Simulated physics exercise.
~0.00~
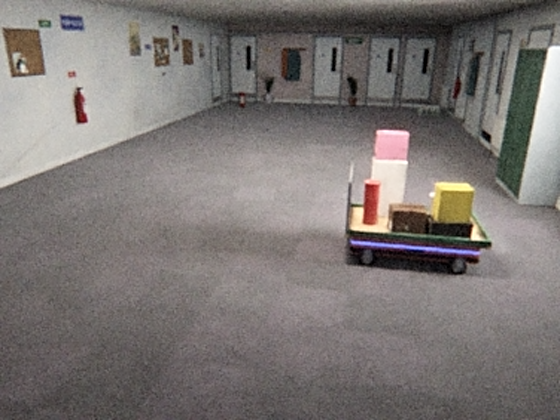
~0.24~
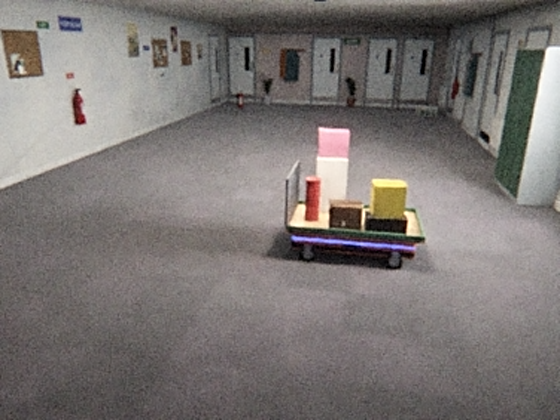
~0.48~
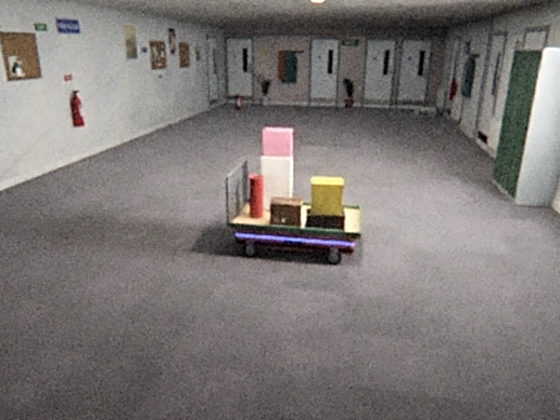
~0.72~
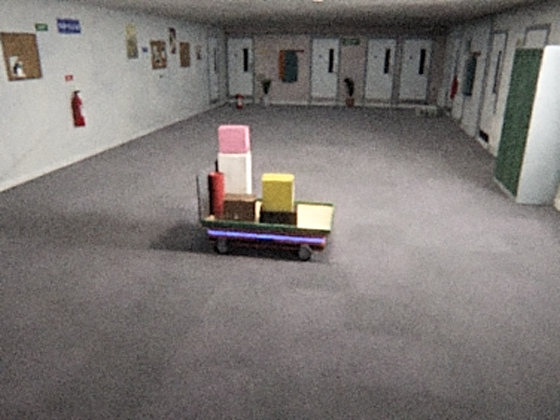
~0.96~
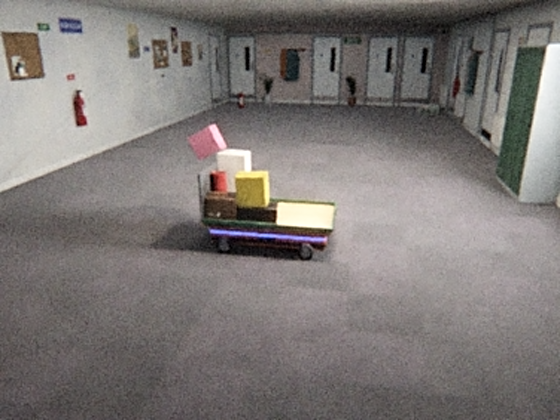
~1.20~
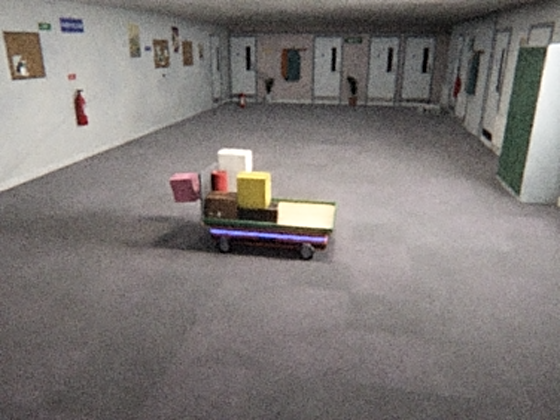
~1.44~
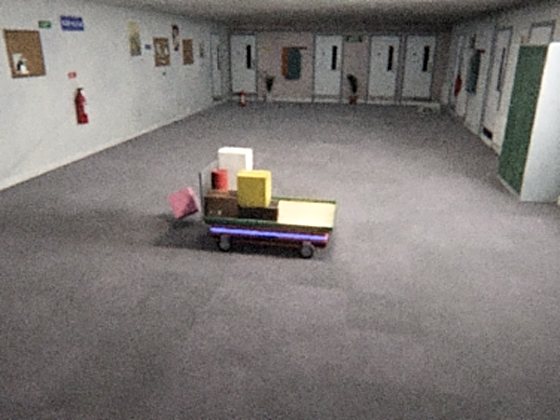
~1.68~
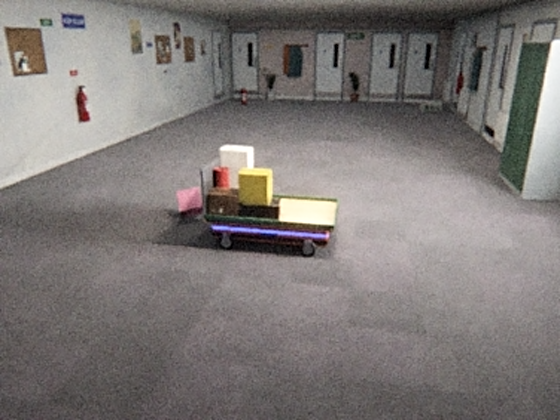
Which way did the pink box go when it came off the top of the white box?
It went to the left, tumbling over the upright board at that end of the cart and down to the floor.
